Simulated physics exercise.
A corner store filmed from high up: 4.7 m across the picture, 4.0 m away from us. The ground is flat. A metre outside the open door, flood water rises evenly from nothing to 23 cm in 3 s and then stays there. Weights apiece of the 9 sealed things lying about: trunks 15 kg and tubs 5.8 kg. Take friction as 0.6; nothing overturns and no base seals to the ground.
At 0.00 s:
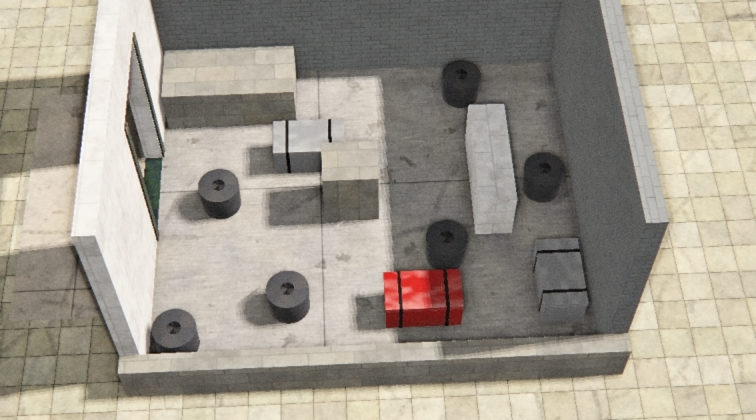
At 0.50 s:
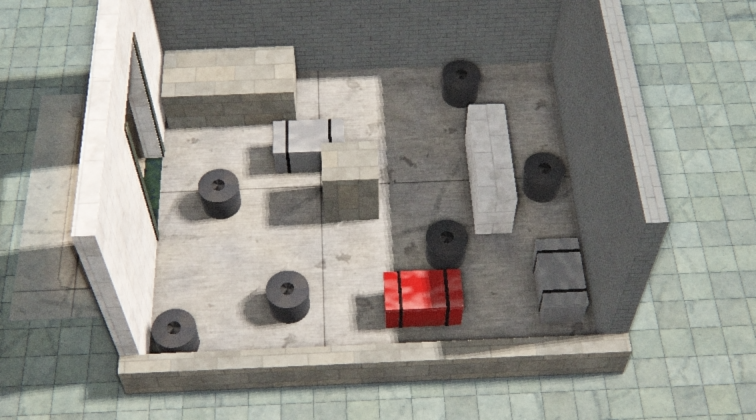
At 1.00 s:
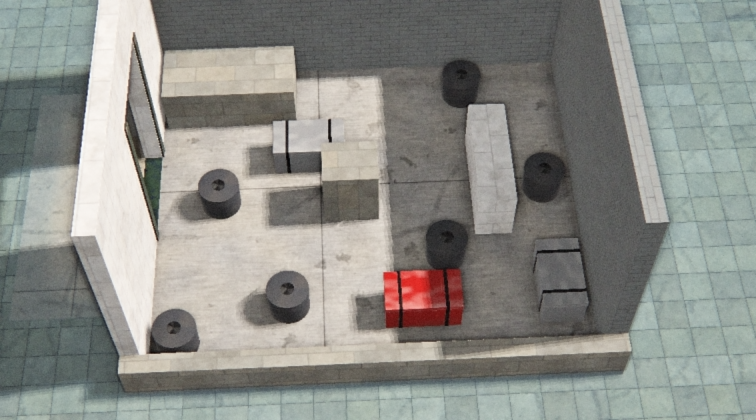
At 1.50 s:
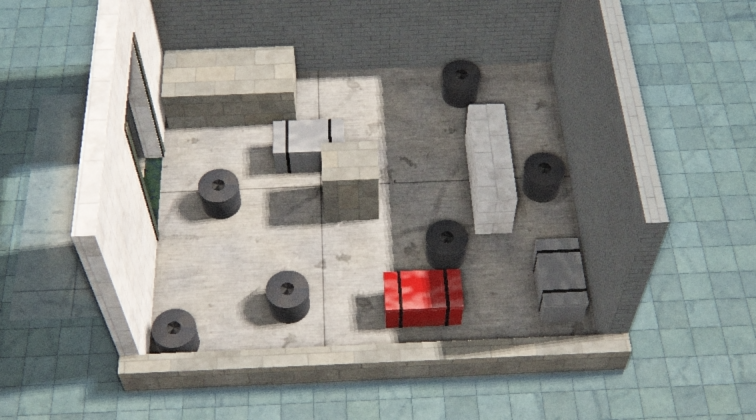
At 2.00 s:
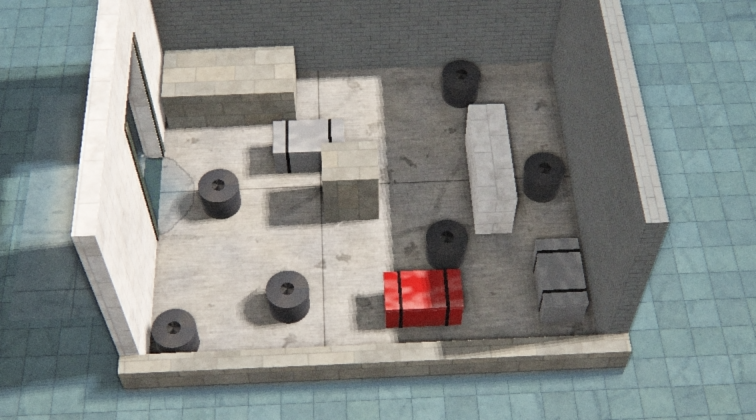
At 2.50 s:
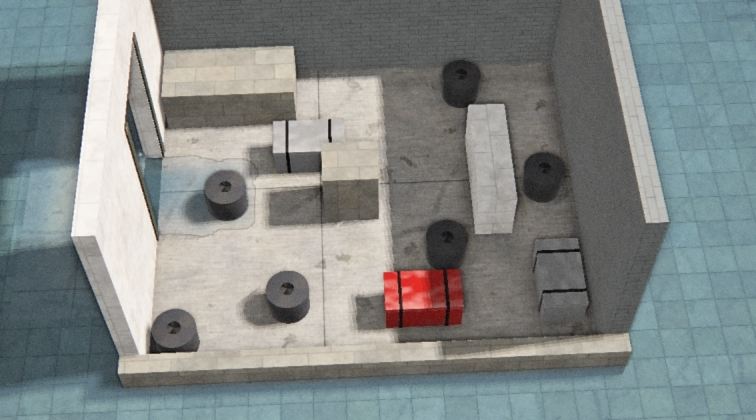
Corner store seen from above, water spreading over the ground outside, then entering the doorway at left and nudging one dark tub slightly.
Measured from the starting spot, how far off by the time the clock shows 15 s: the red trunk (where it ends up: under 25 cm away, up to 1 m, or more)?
The red trunk moves a short way.
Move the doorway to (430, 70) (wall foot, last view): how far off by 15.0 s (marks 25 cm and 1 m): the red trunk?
In that case the red trunk gets carried off.
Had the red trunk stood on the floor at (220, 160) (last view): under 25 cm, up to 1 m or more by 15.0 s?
It gets carried off.
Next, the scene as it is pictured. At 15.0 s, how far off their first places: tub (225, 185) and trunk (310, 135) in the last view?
In turn: 250 cm, 200 cm.
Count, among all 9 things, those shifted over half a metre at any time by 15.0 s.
9 of them.
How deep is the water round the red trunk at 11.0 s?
About 13 cm.
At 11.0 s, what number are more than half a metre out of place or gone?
6 of them.
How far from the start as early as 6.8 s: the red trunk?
About 60 cm.
After 3.5 s the red trunk is near (423, 289), 0.0 m from its start, aground; 0 afloat.
After 6.8 s the red trunk is near (481, 311), 0.6 m from its start, afloat; 6 afloat.
After 11.0 s the red trunk is near (530, 299), 1.1 m from its start, afloat; 9 afloat.
After 15.0 s the red trunk is near (480, 297), 0.6 m from its start, afloat; 9 afloat.
